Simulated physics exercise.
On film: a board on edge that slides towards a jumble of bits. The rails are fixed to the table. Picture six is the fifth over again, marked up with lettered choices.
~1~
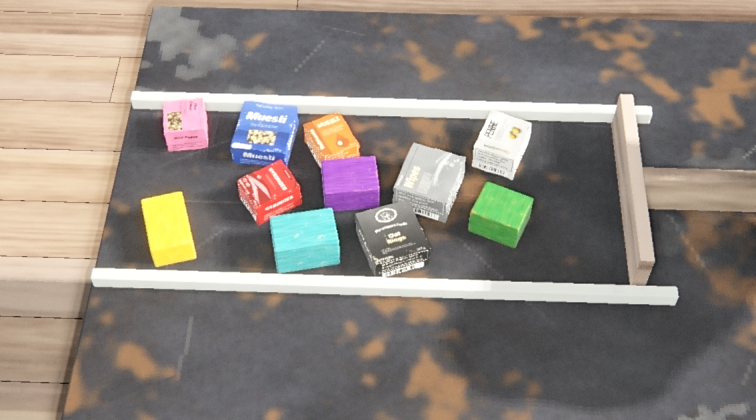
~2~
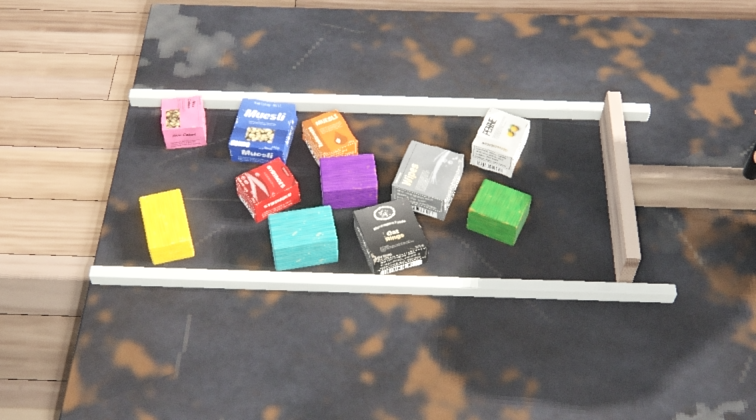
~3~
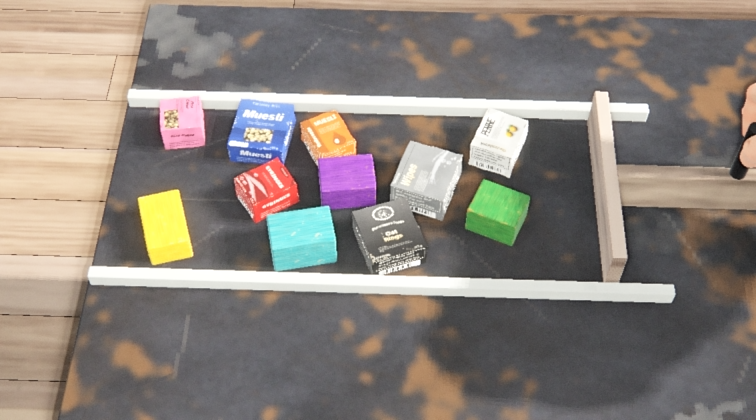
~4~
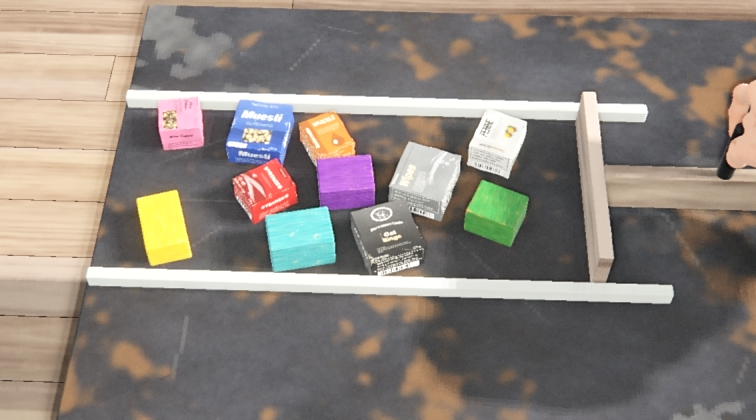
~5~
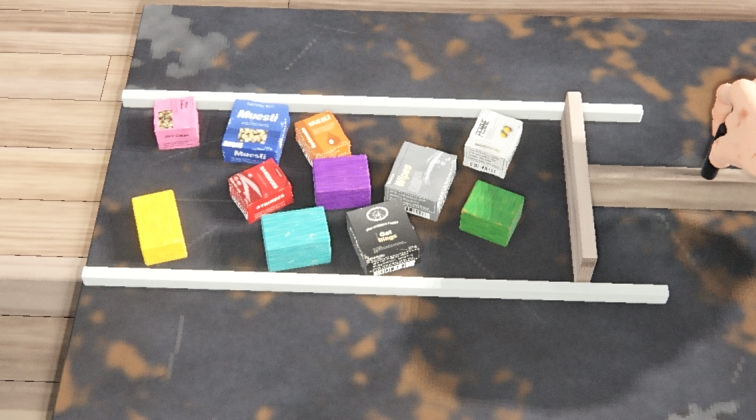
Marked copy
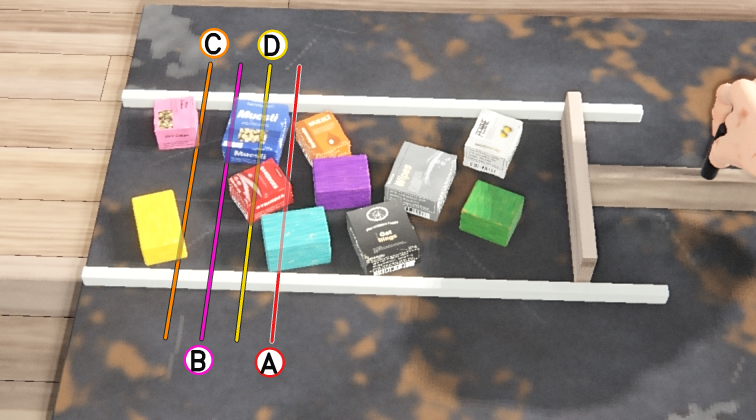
At first, an upright board stands between two white rails, to the right of a scattered group of colourful boxes and blocks. The board slides steadily left towards them, a long handle showing behind it, and a hand gripping that handle comes into view at the right, while the boxes stay in their arrangement.
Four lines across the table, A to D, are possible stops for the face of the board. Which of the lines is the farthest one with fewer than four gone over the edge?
No fourth one falls up to D.
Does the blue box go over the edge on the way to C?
Yes.
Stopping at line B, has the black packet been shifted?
Yes.
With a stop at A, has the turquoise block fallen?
By then, no.
On the marked copy, A at (287, 192); B at (223, 190); C at (190, 189); D at (255, 191).
With D. Early on, board (465, 166); white packet (432, 135); black packet (375, 240).
Further on, board (349, 163); yellow block (133, 231); red box (177, 210).
At the end, board (258, 160); yellow block over the edge; red box over the edge; three fallen.
As for the rest, A is within the limit but short; B drops four; C drops six.
